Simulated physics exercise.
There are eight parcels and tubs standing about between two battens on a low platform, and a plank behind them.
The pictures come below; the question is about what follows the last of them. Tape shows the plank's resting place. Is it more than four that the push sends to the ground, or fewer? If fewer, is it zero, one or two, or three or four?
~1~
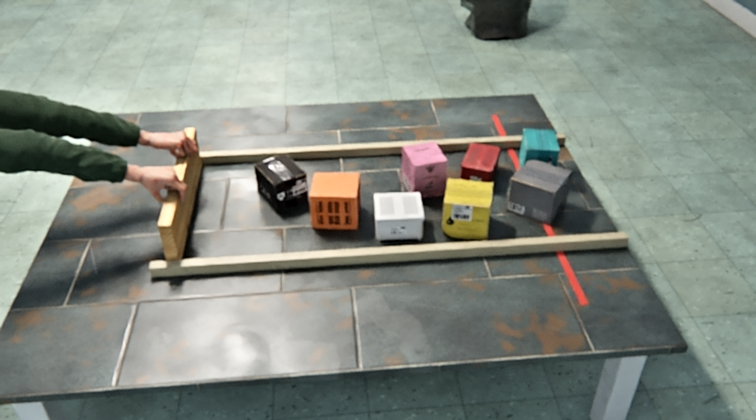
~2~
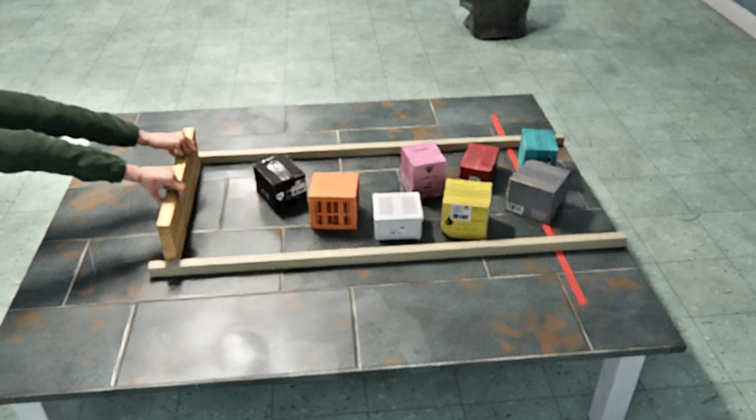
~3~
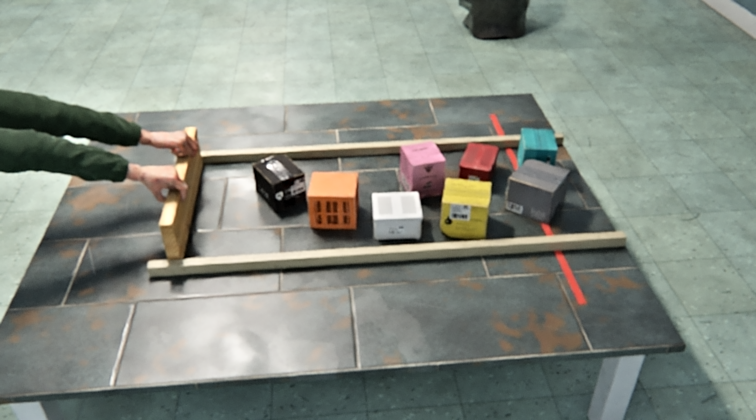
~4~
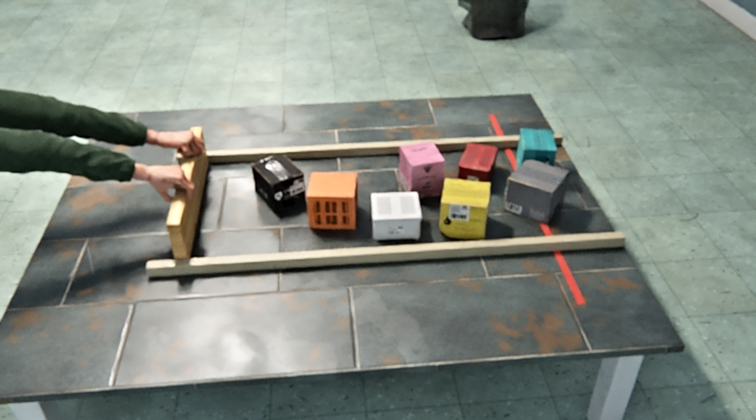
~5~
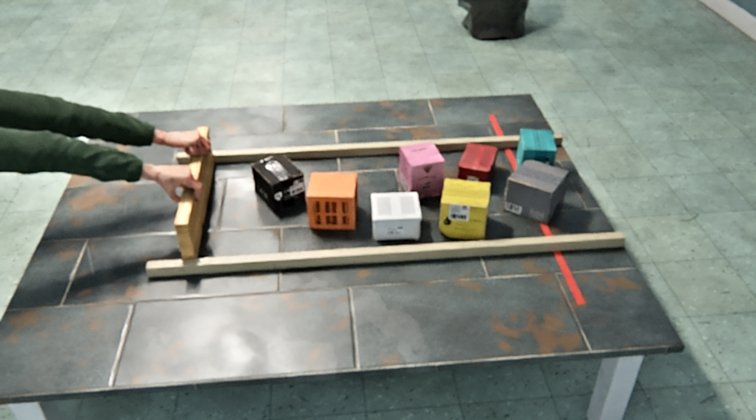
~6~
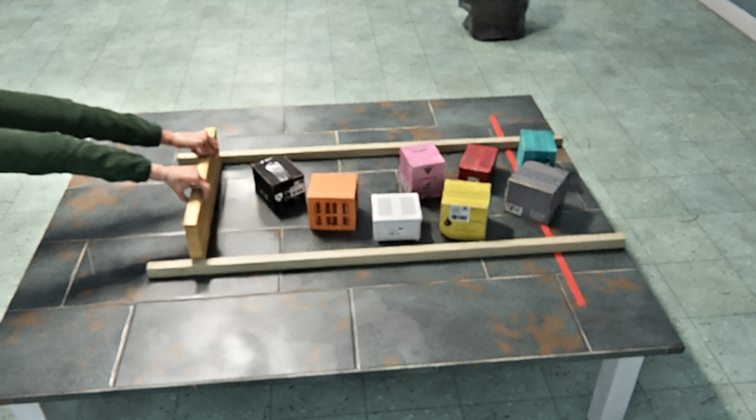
The number sent down is middling, three or four.
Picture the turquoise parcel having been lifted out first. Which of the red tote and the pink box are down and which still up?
The red tote goes down and the pink box is still up.
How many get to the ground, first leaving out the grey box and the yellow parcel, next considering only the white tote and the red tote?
Try 1: 2; try 2: 2.
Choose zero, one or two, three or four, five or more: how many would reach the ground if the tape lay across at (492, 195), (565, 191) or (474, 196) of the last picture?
Going through the places as listed, I'd say either one or two, then at least five, then just one or two.
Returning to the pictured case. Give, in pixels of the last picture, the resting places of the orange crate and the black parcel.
You'll see the orange crate at (557, 188), with the black parcel at (541, 166).
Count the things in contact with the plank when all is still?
2 in contact.
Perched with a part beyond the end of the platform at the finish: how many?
The answer comes to 2.
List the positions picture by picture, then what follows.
The first picture shows turquoise parcel (538, 157); grey box (539, 191); red tote (480, 166); plank (183, 192); tape (531, 192).
The second picture shows grey box (538, 191); orange crate (335, 201).
The third picture shows red tote (479, 166); black parcel (280, 182).
The fourth picture shows turquoise parcel (536, 156); pink box (421, 170).
The fifth picture shows grey box (536, 191); white tote (396, 217).
The sixth picture shows turquoise parcel (536, 157); grey box (536, 192); red tote (478, 167); plank (205, 191); tape (528, 193).
A little later, none off yet; turquoise parcel at rest near (536, 157); grey box at rest near (536, 192); red tote at rest near (478, 167).
Next, none off yet; turquoise parcel moving near (538, 157); grey box shifted a little near (544, 187); red tote shifted a little near (498, 162).
When it is over, the number that fall off is three or four; down, yellow parcel, red tote, grey box and turquoise parcel.
